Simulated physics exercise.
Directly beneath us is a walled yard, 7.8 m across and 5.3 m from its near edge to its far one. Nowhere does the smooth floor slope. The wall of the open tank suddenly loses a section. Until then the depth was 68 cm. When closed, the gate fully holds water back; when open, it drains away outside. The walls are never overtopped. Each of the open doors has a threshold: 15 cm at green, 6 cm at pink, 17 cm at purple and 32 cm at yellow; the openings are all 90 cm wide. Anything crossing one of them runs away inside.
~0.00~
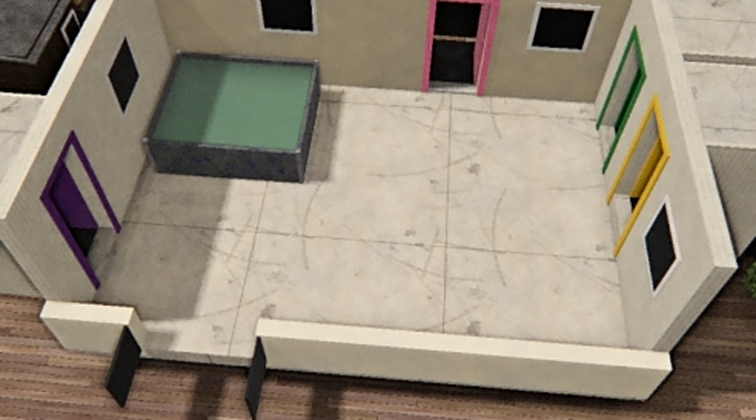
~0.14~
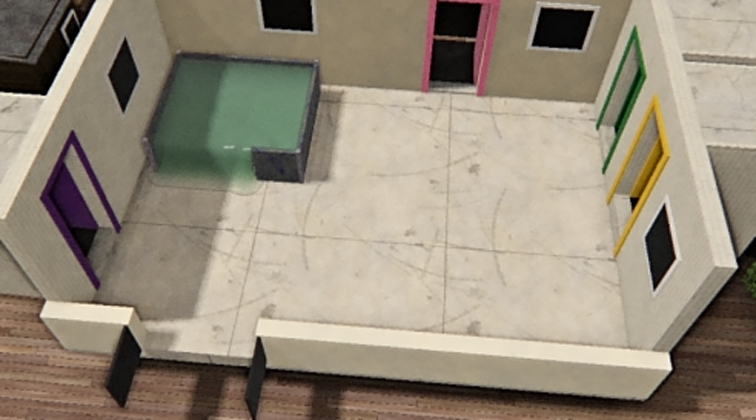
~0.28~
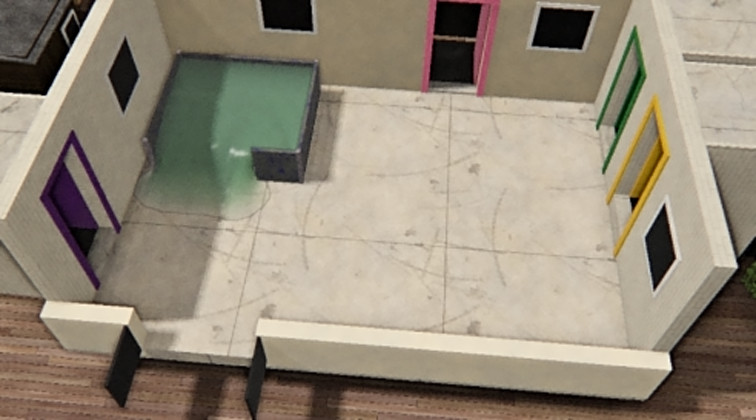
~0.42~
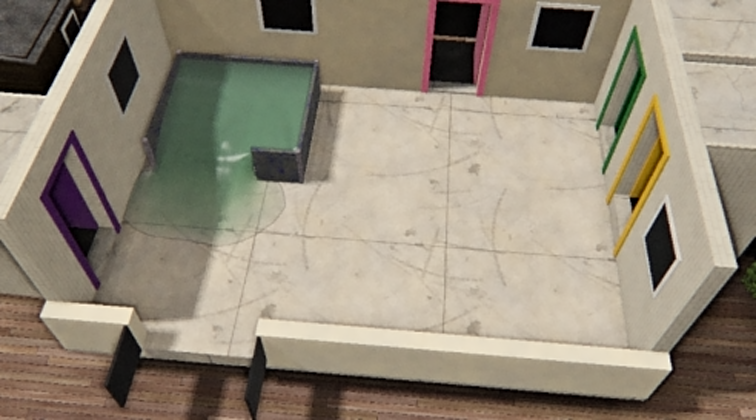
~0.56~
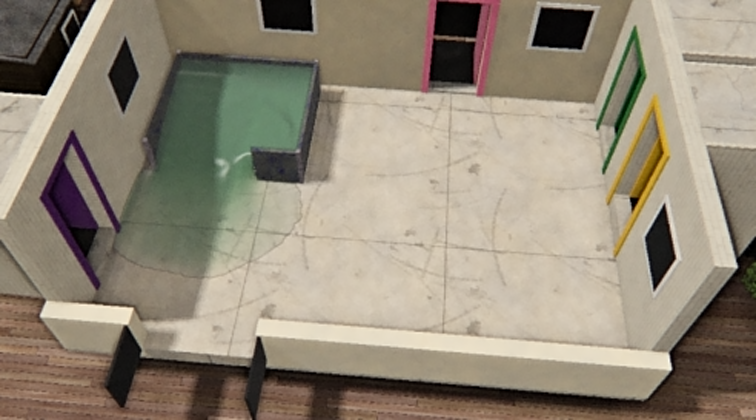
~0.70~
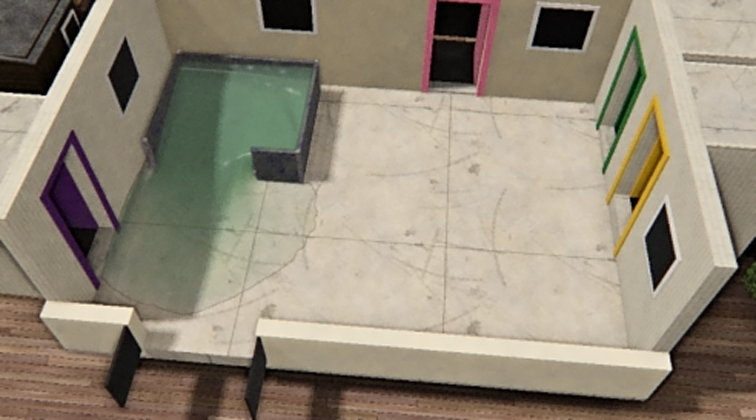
Green-tinted water pours through a gap that opens in the front wall of a dark-rimmed tank at the back left of a walled yard, seen from high above by a still camera. Purple, pink, green and yellow doorways stand around the pale, cracked floor, with an open dark gate in front. The water fans forward in a thin, rounded sheet, spreading past the purple doorway towards the front wall.
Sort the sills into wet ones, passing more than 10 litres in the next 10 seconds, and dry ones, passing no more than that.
Green door: Dry; pink door: Dry; purple door: Wet; yellow door: Dry.
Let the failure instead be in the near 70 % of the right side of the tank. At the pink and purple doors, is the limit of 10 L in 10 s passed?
Well, against that limit, at pink it's too much, and at purple it's within bounds.
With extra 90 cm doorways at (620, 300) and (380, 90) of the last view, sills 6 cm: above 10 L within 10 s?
Well, the first is beyond the mark and the second is shy of the mark.
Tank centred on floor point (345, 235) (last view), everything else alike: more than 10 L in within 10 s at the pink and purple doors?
Checking the limit: The pink door is within it and the purple door is within it.
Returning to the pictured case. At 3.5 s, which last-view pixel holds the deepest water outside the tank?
Pixel (100, 284), about.
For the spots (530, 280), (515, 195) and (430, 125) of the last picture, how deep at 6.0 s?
Around 3 cm, 2 cm and 0 cm.
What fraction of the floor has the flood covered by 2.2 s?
About 25 per cent.
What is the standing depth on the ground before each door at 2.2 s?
Centimetres: Green 0 / pink 0 / purple 22 / yellow 0.
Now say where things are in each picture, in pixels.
In the first picture, still water, 68 cm deep, in the open tank at (236, 103).
In the second picture, water pours out at (206, 166) and has run 0.9 m, to (154, 176); typically 6 cm deep outside, 68 cm at the open tank's back.
In the third picture, the front is at (139, 187), 1.1 m from the gap at (206, 167); 1.3 m2 of floor is under water; 68 cm left at the back of the open tank.
In the fourth picture, the front is at (126, 213), 1.5 m from the gap at (206, 167); 2.6 m2 of floor is under water; 68 cm left at the back of the open tank.
In the fifth picture, water pours out at (206, 168) and has run 1.9 m, to (212, 272); typically 8 cm deep outside, 64 cm at the open tank's back.
In the sixth picture, water pours out at (206, 167) and has run 2.5 m, to (182, 309); typically 7 cm deep outside, 57 cm at the open tank's back.
After 1.4 s water covers 25 % of the floor and is deepest (56 cm) near (100, 317); green door not reached, pink door not reached, purple door 23 cm at the sill, 0 L in, yellow door not reached.
After 2.2 s water covers 25 % of the floor and is deepest (50 cm) near (96, 328); green door not reached, pink door not reached, purple door 22 cm at the sill, 11 L in, yellow door not reached.
After 3.5 s water covers 35 % of the floor and is deepest (28 cm) near (100, 284); green door not reached, pink door not reached, purple door 25 cm at the sill, 46 L in, yellow door not reached.
After 6.0 s water covers 65 % of the floor and is deepest (14 cm) near (84, 327); green door not reached, pink door not reached, purple door 14 cm at the sill, 67 L in, yellow door 9 cm at the sill, 0 L in.
After 10.0 s water covers 85 % of the floor and is deepest (11 cm) near (593, 113); green door 5 cm at the sill, 0 L in, pink door 5 cm at the sill, 0 L in, purple door 7 cm at the sill, 67 L in, yellow door 6 cm at the sill, 0 L in.
